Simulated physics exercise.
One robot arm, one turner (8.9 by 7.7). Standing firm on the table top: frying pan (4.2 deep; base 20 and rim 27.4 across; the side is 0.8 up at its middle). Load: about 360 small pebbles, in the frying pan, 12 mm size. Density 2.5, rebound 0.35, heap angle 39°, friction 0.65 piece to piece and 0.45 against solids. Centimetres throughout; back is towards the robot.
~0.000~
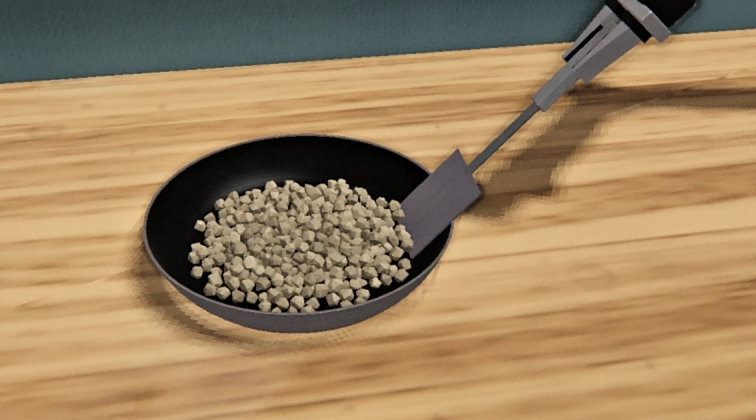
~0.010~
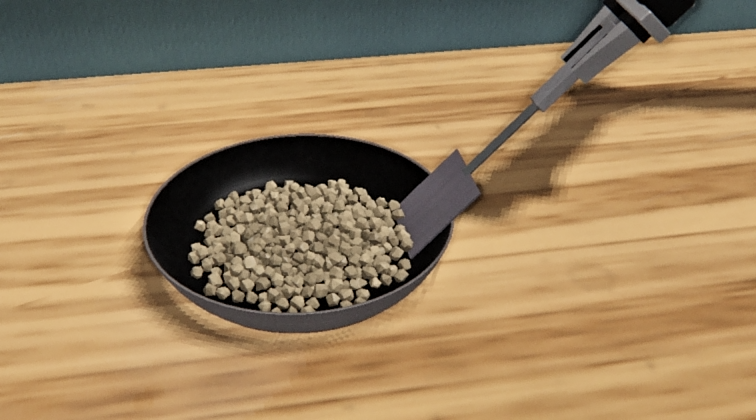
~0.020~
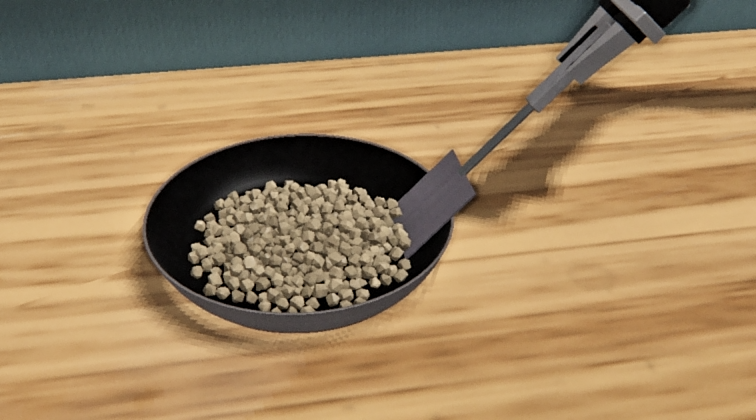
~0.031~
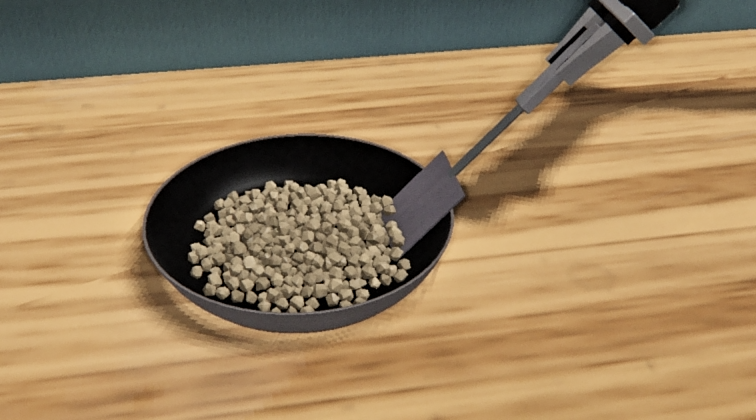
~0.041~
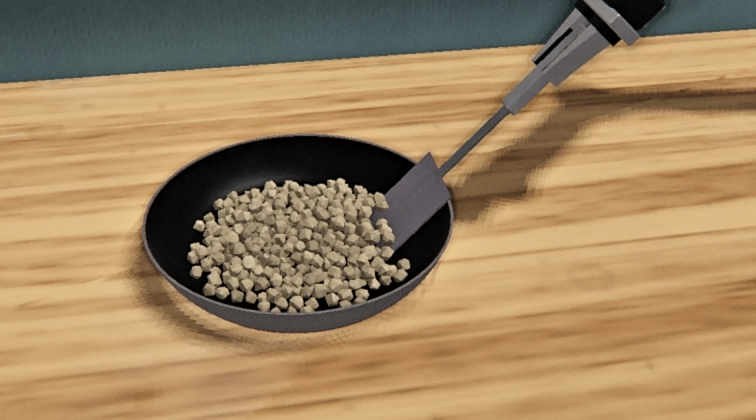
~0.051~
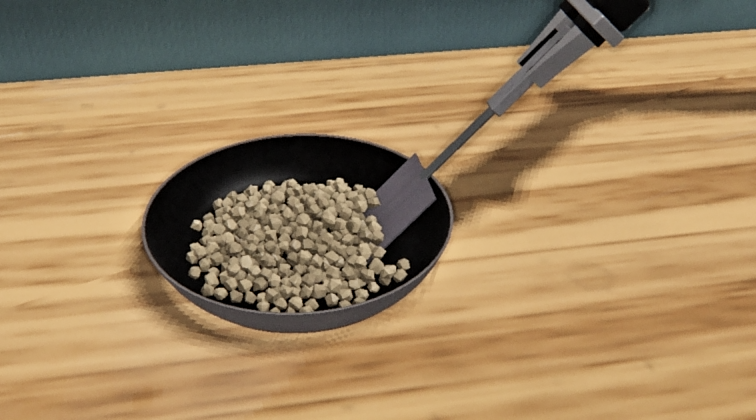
In this clip, a turner held by a robot arm slides leftward inside a dark frying pan on a wooden table top, slowly at first, pushing the right edge of a heap of small pale pebbles inward.
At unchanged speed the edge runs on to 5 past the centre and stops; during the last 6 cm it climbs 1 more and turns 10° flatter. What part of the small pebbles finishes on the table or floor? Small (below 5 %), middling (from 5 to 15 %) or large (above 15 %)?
A small share, below 5 %, ends on the table or floor.
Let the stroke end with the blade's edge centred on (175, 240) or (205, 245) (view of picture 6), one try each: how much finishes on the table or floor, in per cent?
Some 35 and 15 per cent.
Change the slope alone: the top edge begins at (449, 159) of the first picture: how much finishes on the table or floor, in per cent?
About 0 per cent.
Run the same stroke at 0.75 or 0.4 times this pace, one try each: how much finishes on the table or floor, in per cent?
About 0 and 0 per cent.
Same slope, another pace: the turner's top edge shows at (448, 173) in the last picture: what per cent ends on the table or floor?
Some 0 per cent.
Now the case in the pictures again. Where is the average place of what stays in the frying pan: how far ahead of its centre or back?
Some 5.0 cm ahead.
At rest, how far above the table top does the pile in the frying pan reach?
Roughly 5.5 cm.
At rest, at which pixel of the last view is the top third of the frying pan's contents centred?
Around (190, 234).
After 0.08 s, sloping 47°, highest piece 7 above the table; 363 in the frying pan.
After 0.10 s, sloping 44°, highest piece 8 above the table; 363 in the frying pan.
After 0.31 s, sloping 37°, highest piece 5 above the table; 356 in the frying pan, 5 on the table or floor, 2 on the blade or in flight.
After 1.36 s, sloping 37°, highest piece 5 above the table; 355 in the frying pan, 8 on the table or floor.
In the end, 355 in the frying pan, 8 on the table or floor. That is 2 % on the table or floor.
